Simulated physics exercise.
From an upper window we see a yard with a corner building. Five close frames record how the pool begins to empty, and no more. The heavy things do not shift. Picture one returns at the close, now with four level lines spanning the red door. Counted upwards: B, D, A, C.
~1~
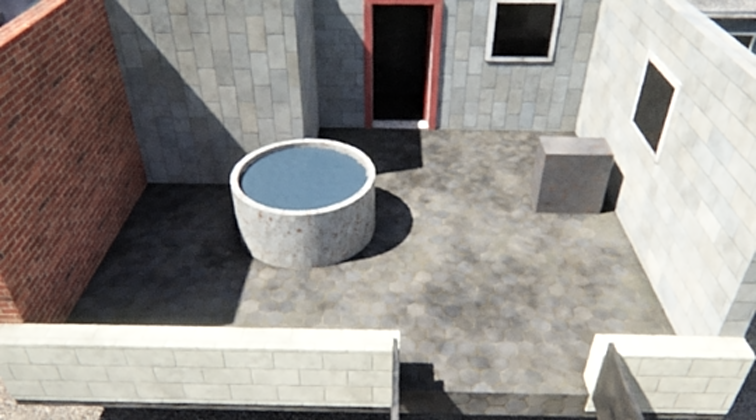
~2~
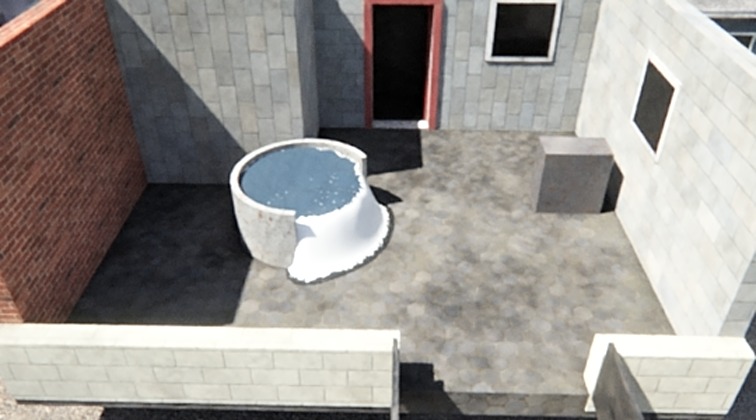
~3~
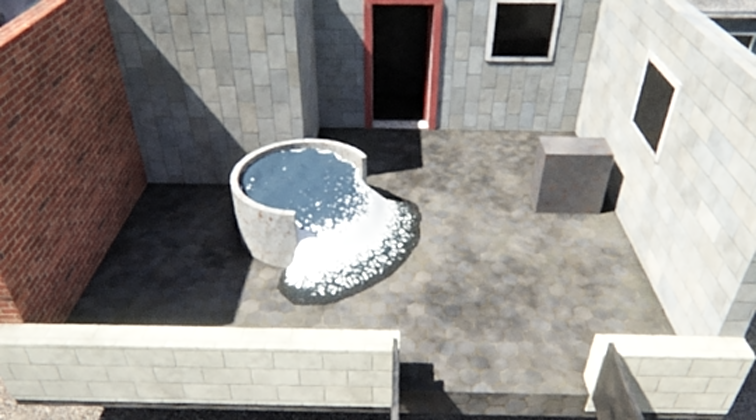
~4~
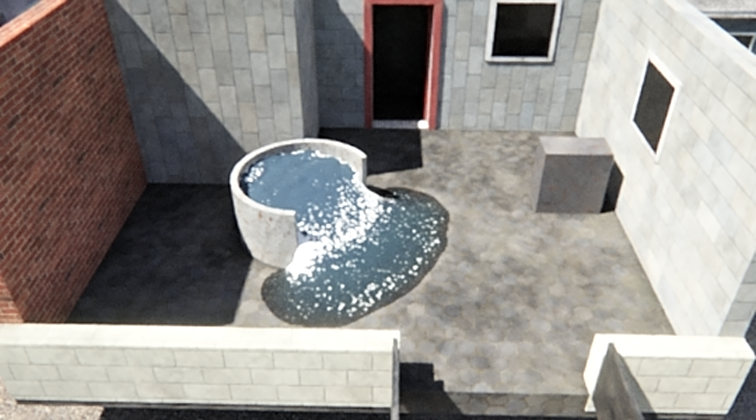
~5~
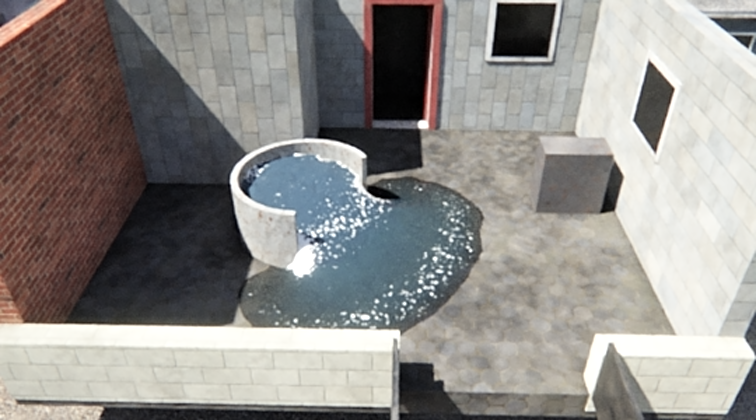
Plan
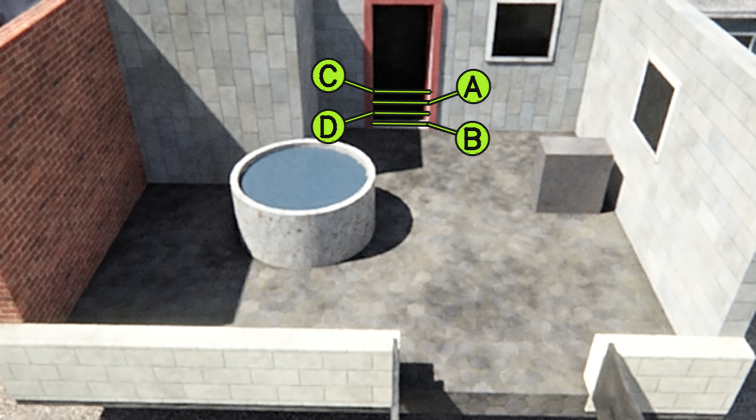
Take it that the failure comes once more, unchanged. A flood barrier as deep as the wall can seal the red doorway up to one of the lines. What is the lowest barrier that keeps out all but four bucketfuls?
B will do.
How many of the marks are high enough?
All four.
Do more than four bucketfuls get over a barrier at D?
No, not at all.
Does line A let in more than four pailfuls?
No.
On the marked copy, A at (401, 102); B at (400, 123); C at (401, 91); D at (400, 113); from the bottom up B, D, A, C.
With A, nothing gets over.
With B, nothing gets over.
With C, nothing gets over.
With D, nothing gets over.
